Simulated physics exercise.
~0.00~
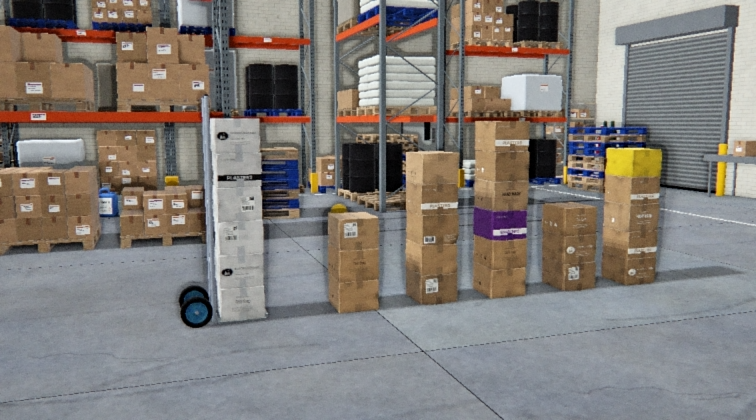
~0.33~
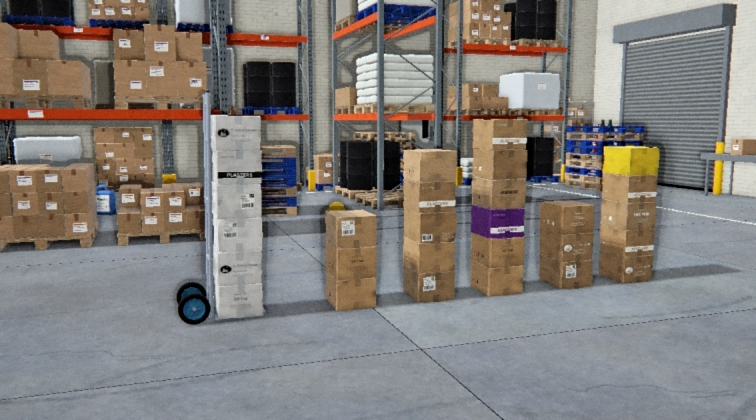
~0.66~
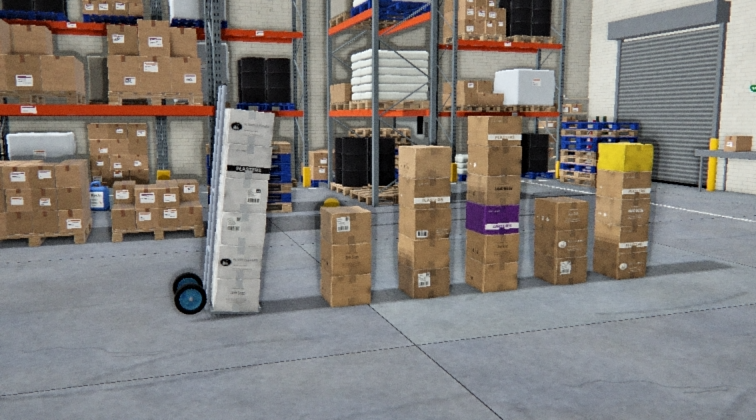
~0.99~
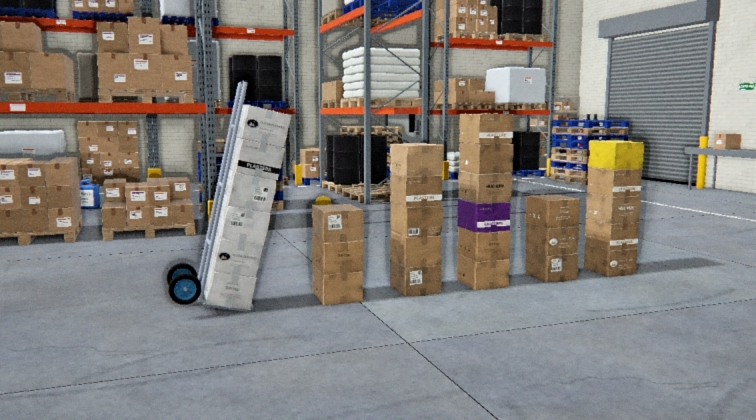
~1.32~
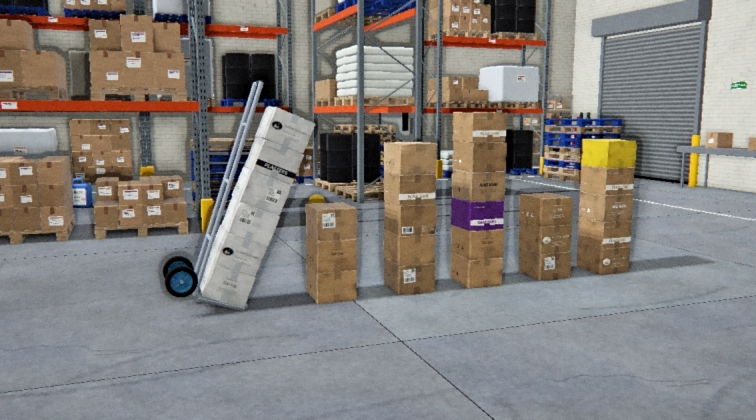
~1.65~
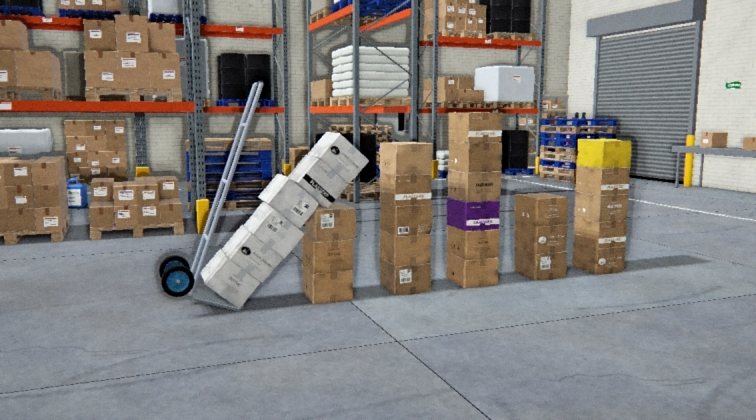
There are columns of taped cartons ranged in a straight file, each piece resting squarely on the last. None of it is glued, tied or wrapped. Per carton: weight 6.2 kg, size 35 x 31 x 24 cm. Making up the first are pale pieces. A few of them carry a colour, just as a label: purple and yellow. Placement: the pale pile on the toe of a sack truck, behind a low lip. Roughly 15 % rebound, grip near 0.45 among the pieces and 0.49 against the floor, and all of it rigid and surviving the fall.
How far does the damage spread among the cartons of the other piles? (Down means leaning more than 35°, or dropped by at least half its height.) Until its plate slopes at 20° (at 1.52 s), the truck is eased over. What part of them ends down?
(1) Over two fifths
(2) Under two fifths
Answer: 2.
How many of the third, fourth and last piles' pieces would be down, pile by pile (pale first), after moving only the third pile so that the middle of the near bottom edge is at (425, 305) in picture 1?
Down counts: Third 1, fourth 0, last 0.
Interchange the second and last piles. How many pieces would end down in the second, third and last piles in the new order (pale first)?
After the swap, the second pile would have 4 down, the third 5 and the last 3.
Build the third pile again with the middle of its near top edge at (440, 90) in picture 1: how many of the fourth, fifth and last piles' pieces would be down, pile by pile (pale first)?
Result: Fourth pile 0, fifth pile 0, last pile 0.
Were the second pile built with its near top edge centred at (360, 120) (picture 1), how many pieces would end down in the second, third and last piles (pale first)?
You'd get second 6, third 5 and last 5.
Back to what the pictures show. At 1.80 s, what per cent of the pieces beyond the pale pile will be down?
0 percent by then.
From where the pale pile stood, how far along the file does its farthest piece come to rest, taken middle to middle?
Something like 130 cm along the file.
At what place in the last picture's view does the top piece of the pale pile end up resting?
The top pale piece ends up roughly at (376, 275).
By 1.80 s, 5 of the pale pile down; none of the 22 other cartons down, 2 disturbed.
By 2.18 s, 6 of the pale pile down; none of the 22 other cartons down, 5 disturbed.
When it is over (3.0 s), 6 of the pale pile down; none of the 22 other cartons down, 5 disturbed; purple carton unmoved; yellow carton unmoved. That is 0 per cent. In pixels of the last frame, middles, purple carton near (473, 213), yellow carton near (604, 153).
